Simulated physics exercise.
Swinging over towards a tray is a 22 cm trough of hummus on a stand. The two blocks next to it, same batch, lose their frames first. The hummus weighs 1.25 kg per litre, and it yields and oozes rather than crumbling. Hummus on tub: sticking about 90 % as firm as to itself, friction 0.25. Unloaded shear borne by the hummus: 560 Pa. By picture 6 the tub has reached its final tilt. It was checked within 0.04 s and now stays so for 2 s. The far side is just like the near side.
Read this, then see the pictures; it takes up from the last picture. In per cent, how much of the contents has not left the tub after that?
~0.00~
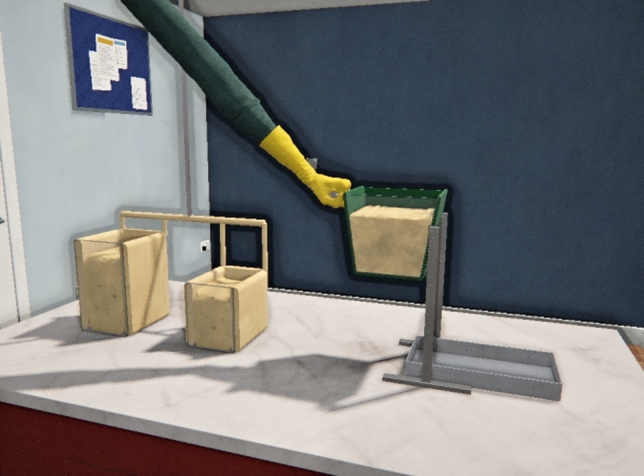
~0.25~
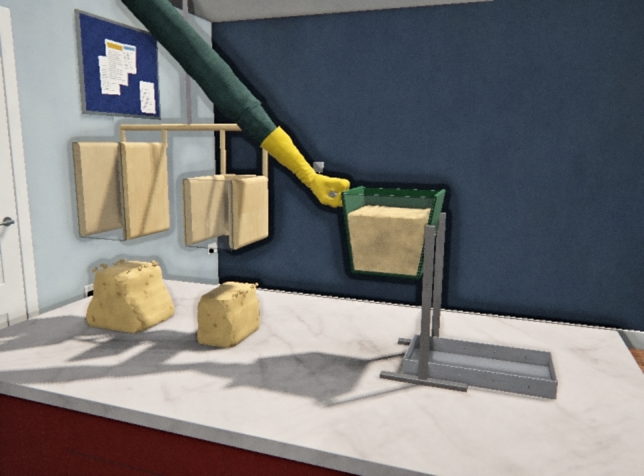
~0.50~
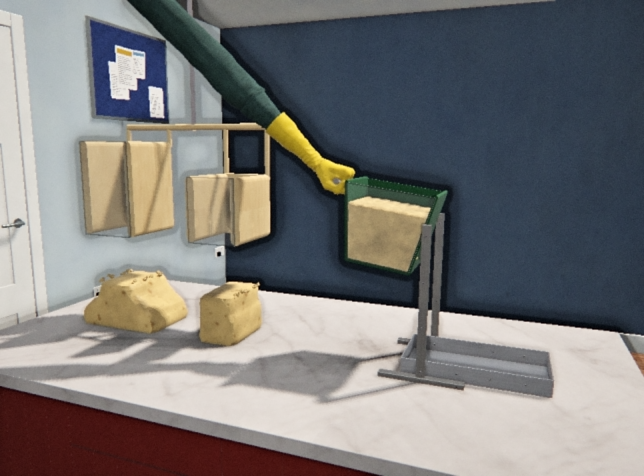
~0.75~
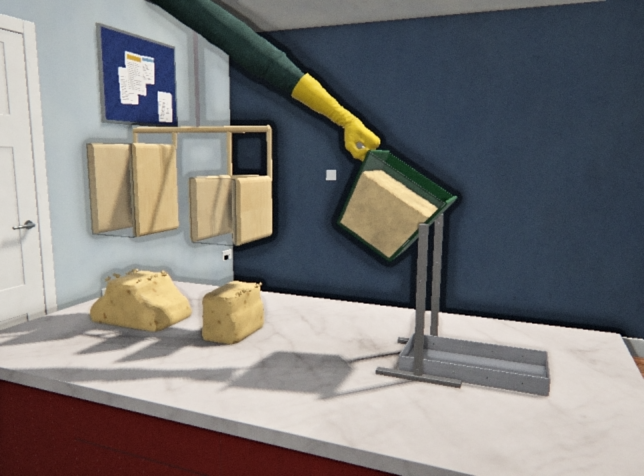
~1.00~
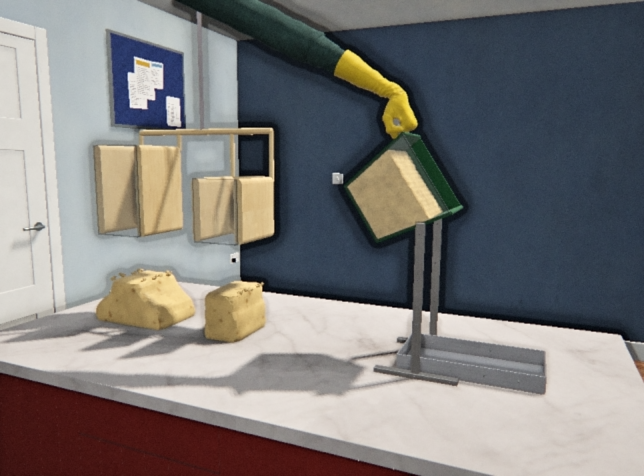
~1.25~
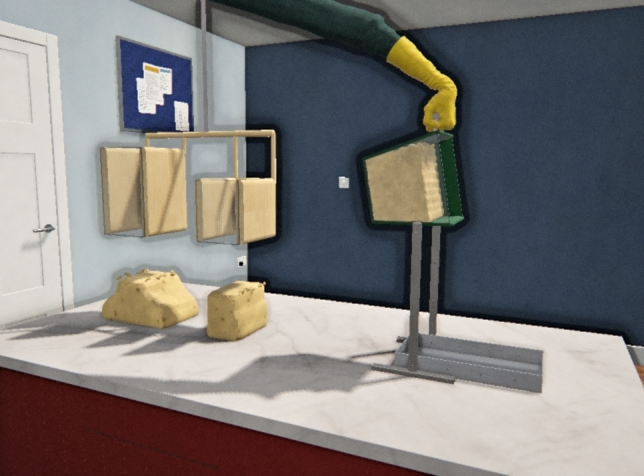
Expect about 100 out of 100.
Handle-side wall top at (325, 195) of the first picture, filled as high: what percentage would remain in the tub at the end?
Some 65 percent would still be in the tub at the end.
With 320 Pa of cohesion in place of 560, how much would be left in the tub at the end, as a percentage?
Around 60 per cent.
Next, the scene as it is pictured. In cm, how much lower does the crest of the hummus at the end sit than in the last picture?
3 cm or so.
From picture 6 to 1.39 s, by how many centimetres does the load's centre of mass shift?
I'd put the distance at about 1 centimetres.
After 1.39 s, the tub is at 80 degrees and holds 100 %.
After 1.56 s, the tub is at 80 degrees and holds 100 %.
After 1.73 s, the tub is at 80 degrees and holds 100 %.
After 1.90 s, the tub is at 80 degrees and holds 100 %.
After 3.25 s, at the end, the tub is at 80 degrees and holds 100 %.
